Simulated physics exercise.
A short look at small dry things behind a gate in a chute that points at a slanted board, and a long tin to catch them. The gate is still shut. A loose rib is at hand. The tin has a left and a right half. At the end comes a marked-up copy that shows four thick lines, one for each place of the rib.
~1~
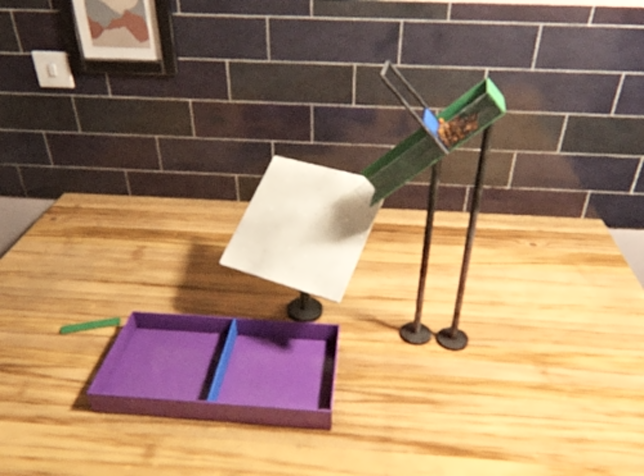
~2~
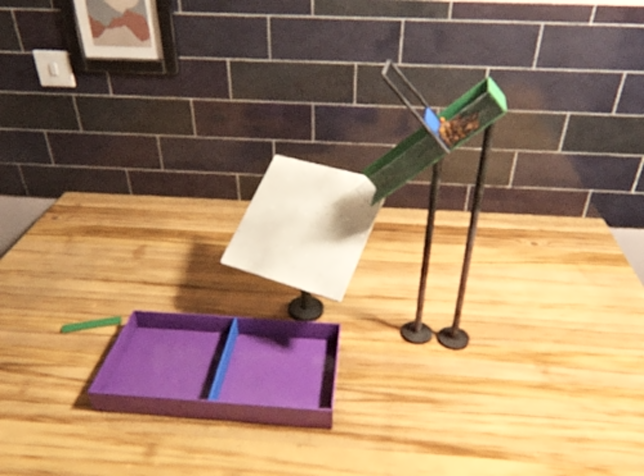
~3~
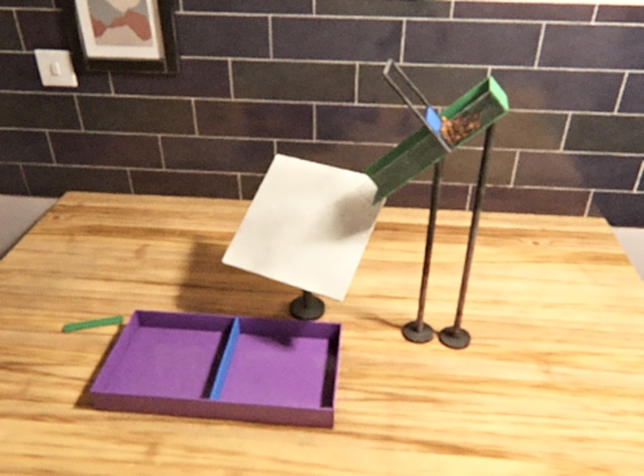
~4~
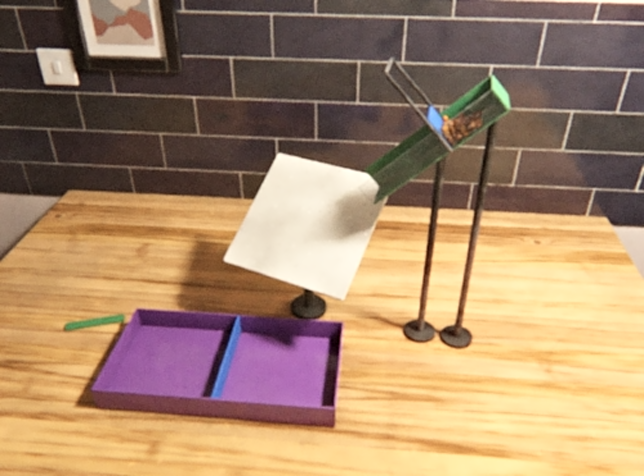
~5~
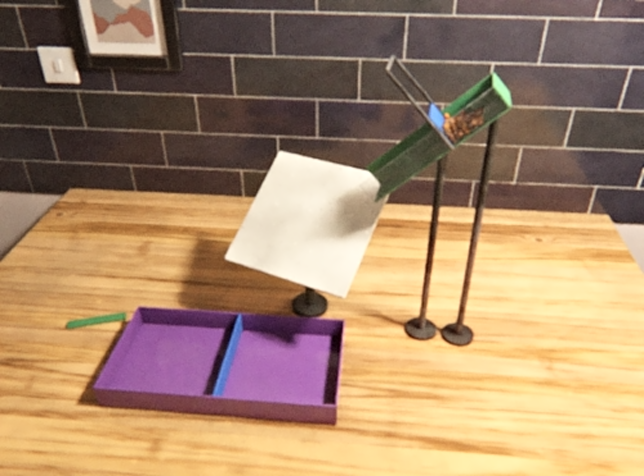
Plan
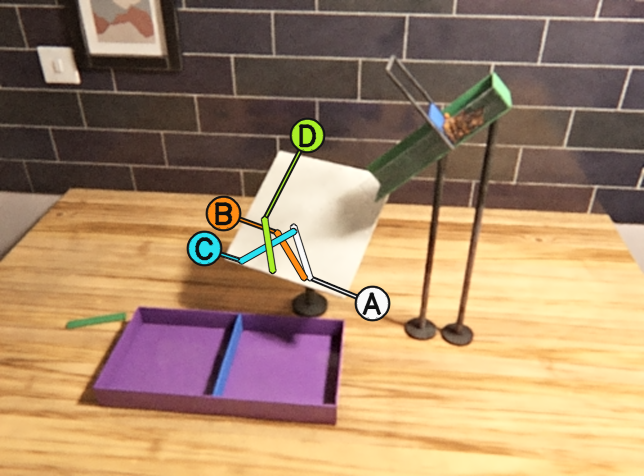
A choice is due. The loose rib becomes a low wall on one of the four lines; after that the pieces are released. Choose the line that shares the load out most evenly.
C.
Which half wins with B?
More lands on the right.
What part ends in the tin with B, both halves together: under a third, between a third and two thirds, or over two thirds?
Line B gives over two thirds.
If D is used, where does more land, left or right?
Right.
On the marked copy, line A from (293, 227) to (309, 277); line B from (277, 232) to (304, 277); line C from (293, 231) to (241, 260); line D from (264, 219) to (272, 270).
Choosing A, of what is caught, a stray few in the left half, nearly all in the right.
Choosing B, of what is caught, a small part in the left half, nearly all in the right.
Choosing C, of what is caught, about two thirds in the left half, about a third in the right.
Choosing D, of what is caught, a small part in the left half, most in the right.
